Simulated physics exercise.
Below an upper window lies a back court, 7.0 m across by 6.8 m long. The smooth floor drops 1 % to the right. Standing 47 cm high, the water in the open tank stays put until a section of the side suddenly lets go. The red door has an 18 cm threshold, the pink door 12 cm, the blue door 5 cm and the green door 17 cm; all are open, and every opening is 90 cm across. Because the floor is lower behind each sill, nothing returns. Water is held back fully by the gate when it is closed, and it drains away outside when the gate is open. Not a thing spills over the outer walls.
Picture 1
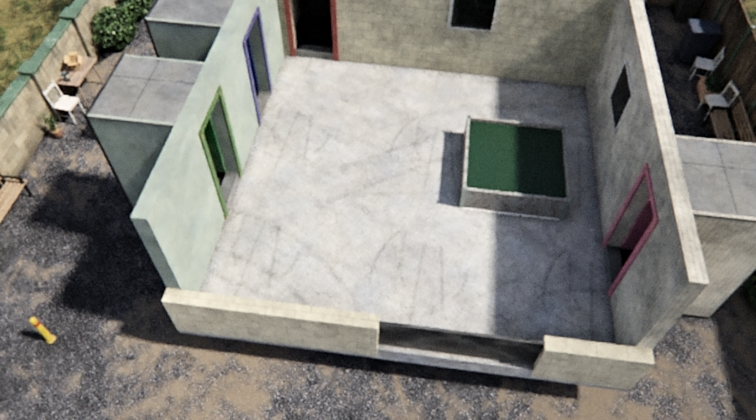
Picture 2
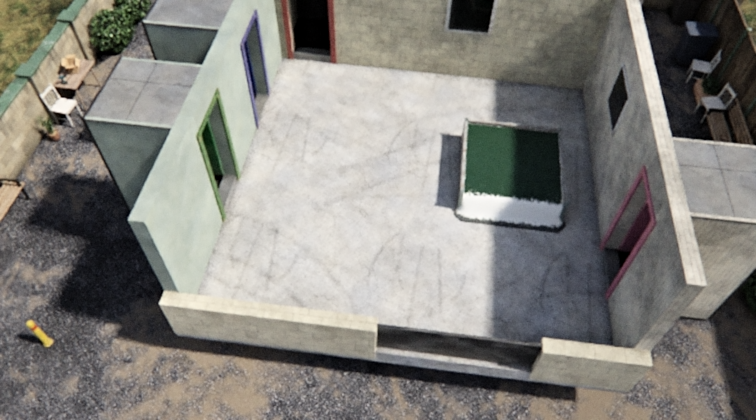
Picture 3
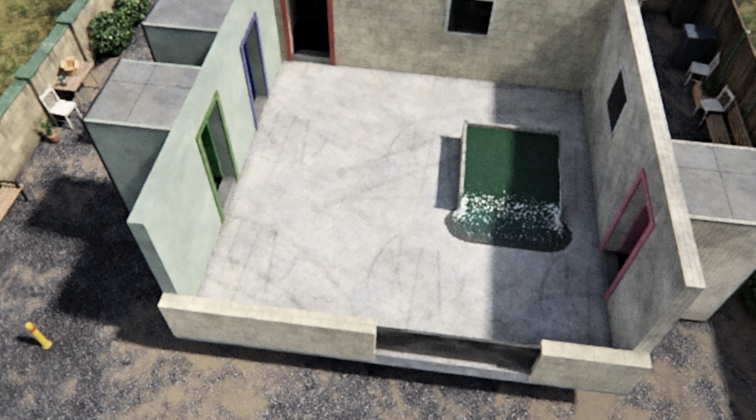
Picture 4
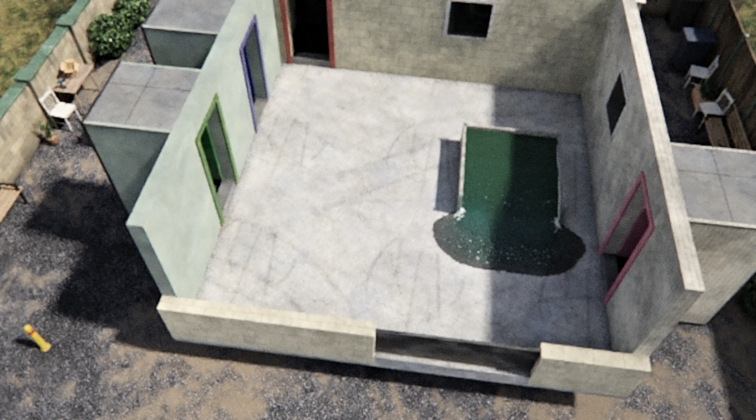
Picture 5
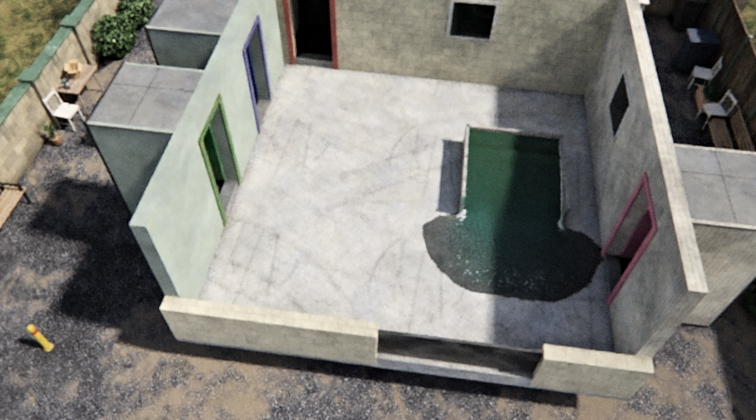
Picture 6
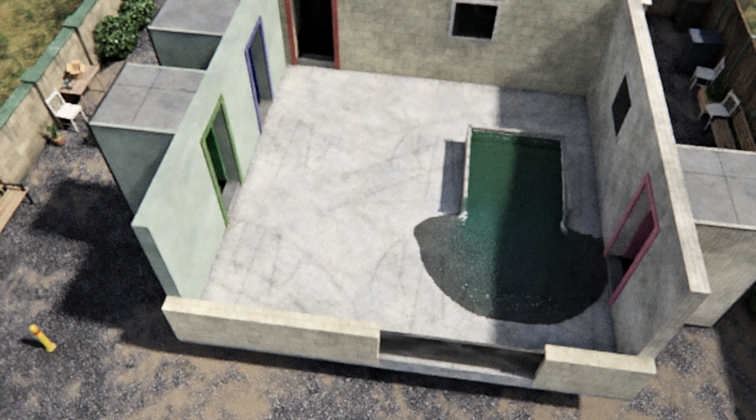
A roofless walled room with open doorways held a tank of green water; the water burst out of the tank's near side, foaming at first, then spread across the pale floor in a widening dark pool.
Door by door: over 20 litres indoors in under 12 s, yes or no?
Red door: No, pink door: No, blue door: No, green door: No.
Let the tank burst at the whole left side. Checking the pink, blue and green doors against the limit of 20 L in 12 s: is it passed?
Pink falls short; blue exceeds; green falls short.
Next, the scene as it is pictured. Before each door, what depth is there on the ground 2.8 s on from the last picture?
In centimetres, the red door has 0, the pink door 14, the blue door 0 and the green door 0.
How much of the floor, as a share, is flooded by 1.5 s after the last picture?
Close to 25 in a hundred.
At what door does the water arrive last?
The answer is the red door.
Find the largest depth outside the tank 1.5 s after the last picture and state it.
I'd put it at close to 36 cm.
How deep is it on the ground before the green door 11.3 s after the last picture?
It's about 2.0 cm.
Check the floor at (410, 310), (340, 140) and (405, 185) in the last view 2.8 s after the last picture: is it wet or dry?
Well, the first is drenched, the next untouched by it, the last untouched by it.
Then, 0.7 s after the last picture water covers 20 % of the floor and is deepest (26 cm) near (520, 363); red door not reached, pink door 9 cm at the sill, 0 L in, blue door not reached, green door not reached.
Then, 1.5 s after the last picture water covers 25 % of the floor and is deepest (36 cm) near (611, 376); red door not reached, pink door 10 cm at the sill, 0 L in, blue door not reached, green door not reached.
Then, 2.8 s after the last picture water covers 30 % of the floor and is deepest (20 cm) near (599, 374); red door not reached, pink door 14 cm at the sill, 1 L in, blue door not reached, green door not reached.
Then, 6.3 s after the last picture water covers 65 % of the floor and is deepest (12 cm) near (580, 99); red door not reached, pink door 8 cm at the sill, 8 L in, blue door 1 cm at the sill, 0 L in, green door 6 cm at the sill, 0 L in.
Then, 11.3 s after the last picture water covers 95 % of the floor and is deepest (6 cm) near (598, 255); red door 5 cm at the sill, 0 L in, pink door 5 cm at the sill, 8 L in, blue door 2 cm at the sill, 0 L in, green door 2 cm at the sill, 0 L in.
